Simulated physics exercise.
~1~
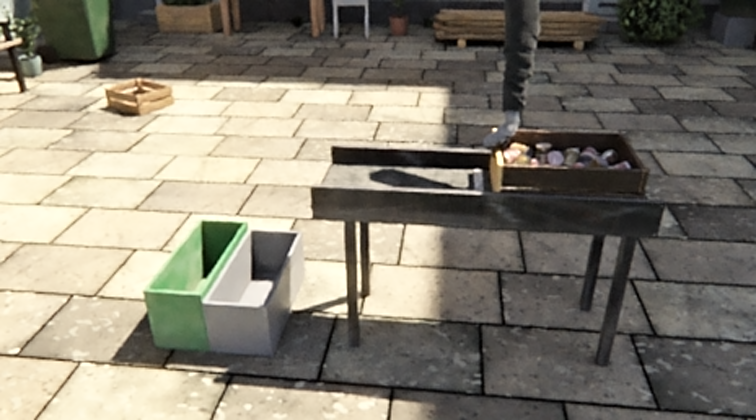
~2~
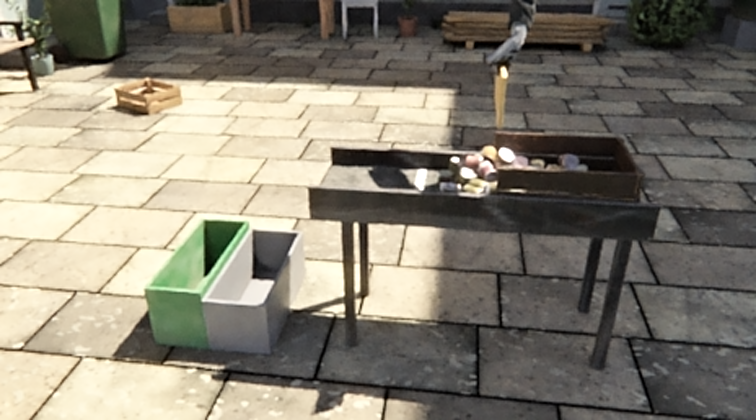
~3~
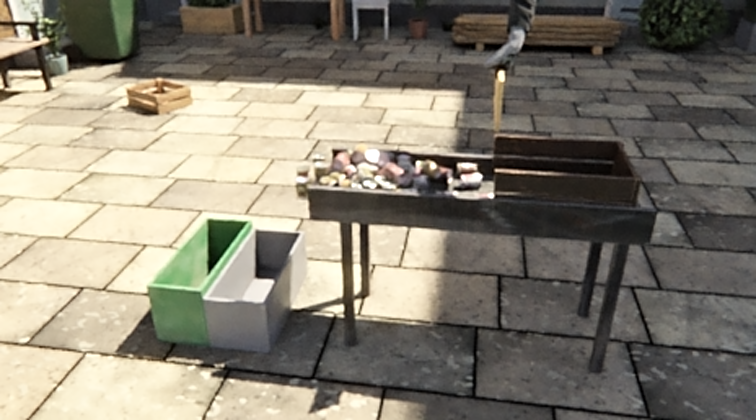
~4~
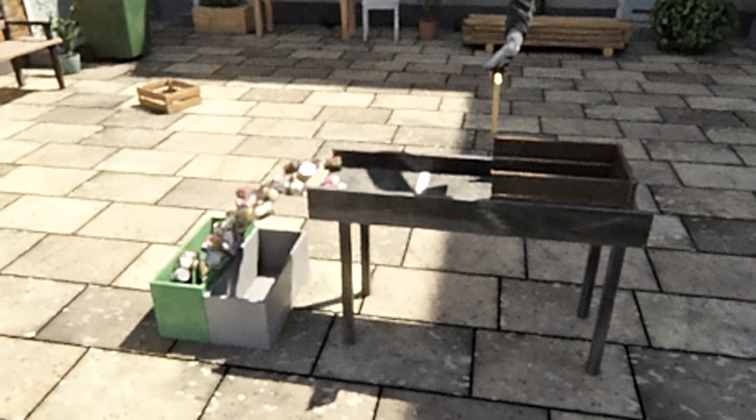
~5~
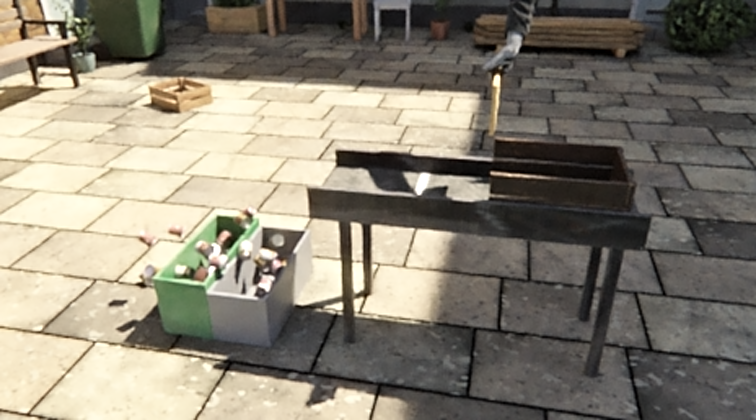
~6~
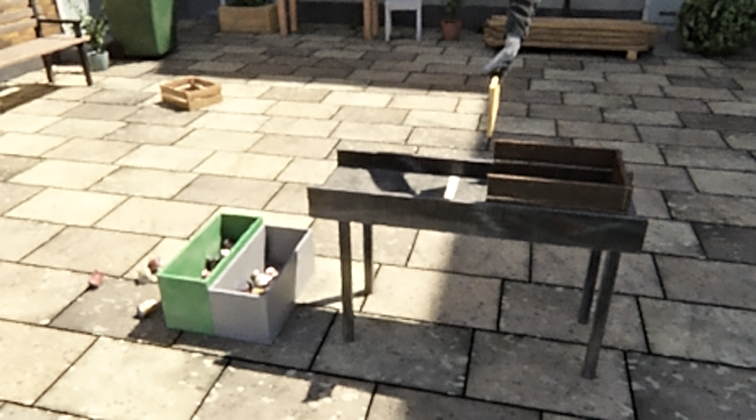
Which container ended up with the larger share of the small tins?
The green tub did, taking more than half of the whole load, while a smaller share landed in the grey box and a few ended up on the paving beyond the tub.
